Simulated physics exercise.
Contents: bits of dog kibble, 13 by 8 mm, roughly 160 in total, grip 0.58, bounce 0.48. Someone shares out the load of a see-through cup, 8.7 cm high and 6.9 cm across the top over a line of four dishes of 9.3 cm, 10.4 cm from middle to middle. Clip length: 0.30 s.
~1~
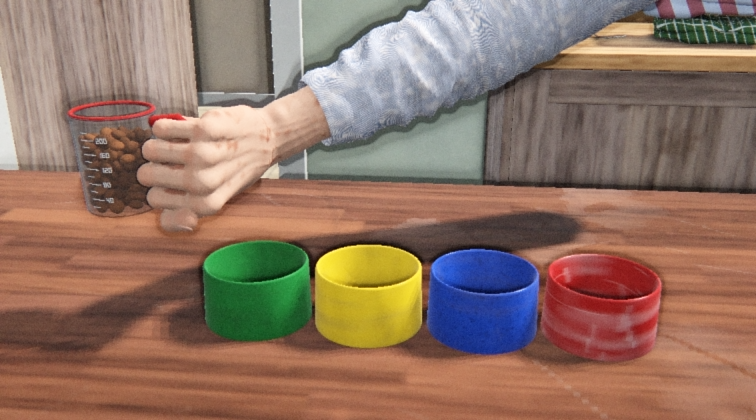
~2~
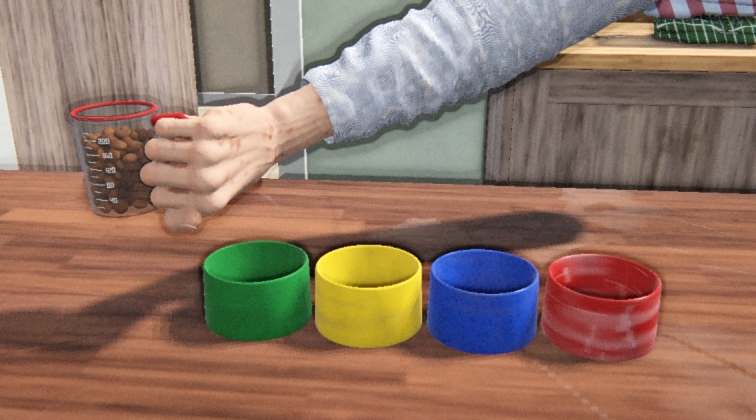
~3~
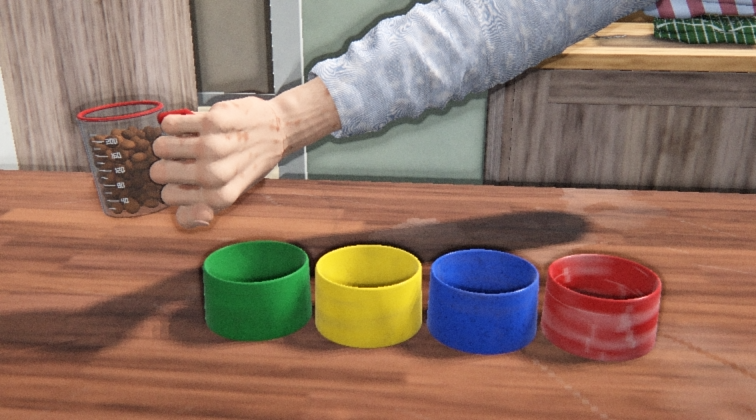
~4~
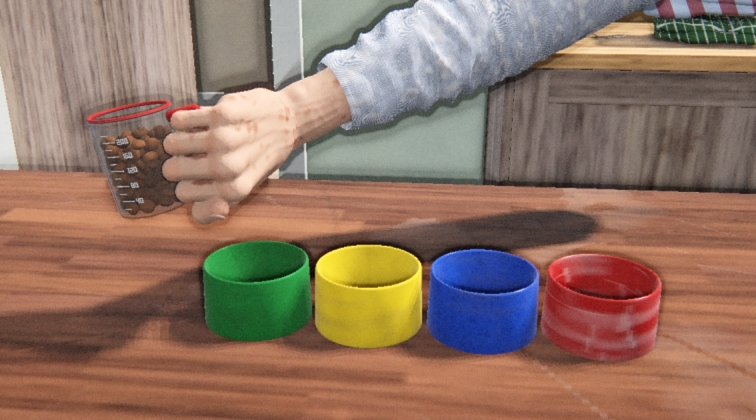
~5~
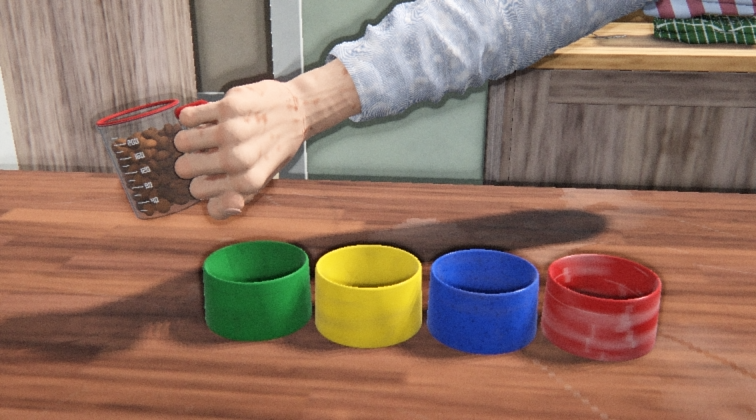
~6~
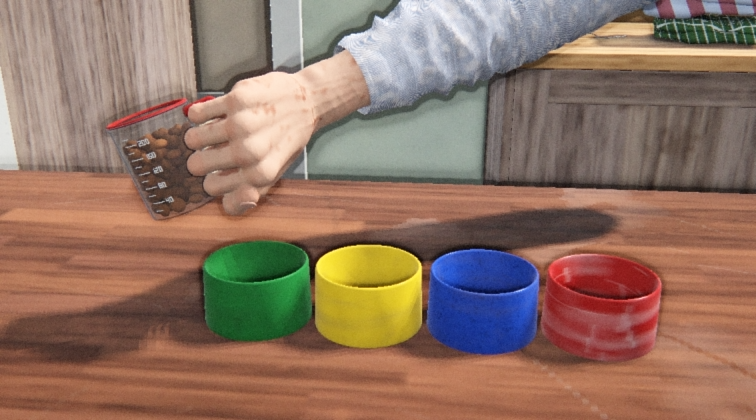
The footage shows a hand holding a see-through cup of brown pieces above a wooden surface, behind green, yellow, blue and red dishes in a row; the hand moves the cup slightly right while gradually tilting it.
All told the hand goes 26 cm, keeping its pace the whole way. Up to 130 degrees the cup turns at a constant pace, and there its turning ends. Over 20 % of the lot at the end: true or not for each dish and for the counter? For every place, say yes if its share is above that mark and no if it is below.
Red: No, blue: No, green: No, yellow: Yes, counter: No.
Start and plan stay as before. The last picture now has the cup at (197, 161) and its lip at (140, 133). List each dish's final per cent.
Red: 0 / blue: 0 / green: 0 / yellow: 100.
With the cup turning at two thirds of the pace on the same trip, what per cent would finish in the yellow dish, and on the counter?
Shares: Yellow 100, counter 0.
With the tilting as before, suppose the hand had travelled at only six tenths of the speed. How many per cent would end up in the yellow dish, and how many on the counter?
Then the yellow dish gets 0 and the counter 10.
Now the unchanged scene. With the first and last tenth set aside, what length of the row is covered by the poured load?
I'd estimate close to 5 cm.
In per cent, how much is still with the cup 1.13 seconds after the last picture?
Some 95 per cent.
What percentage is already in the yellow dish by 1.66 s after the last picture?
About 100 percent up to now.
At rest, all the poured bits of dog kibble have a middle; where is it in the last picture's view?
(361, 297).
Then, 0.68 s after the last picture, tilt 71 degrees; cup holds 100 %.
Then, 1.13 s after the last picture, tilt 106 degrees; cup holds 95 %.
Then, 1.66 s after the last picture, tilt 130 degrees; cup holds 0 %, yellow 100 %.
In the end, red 0 %, blue 0 %, green 0 %, yellow 100 %, counter 0 %.
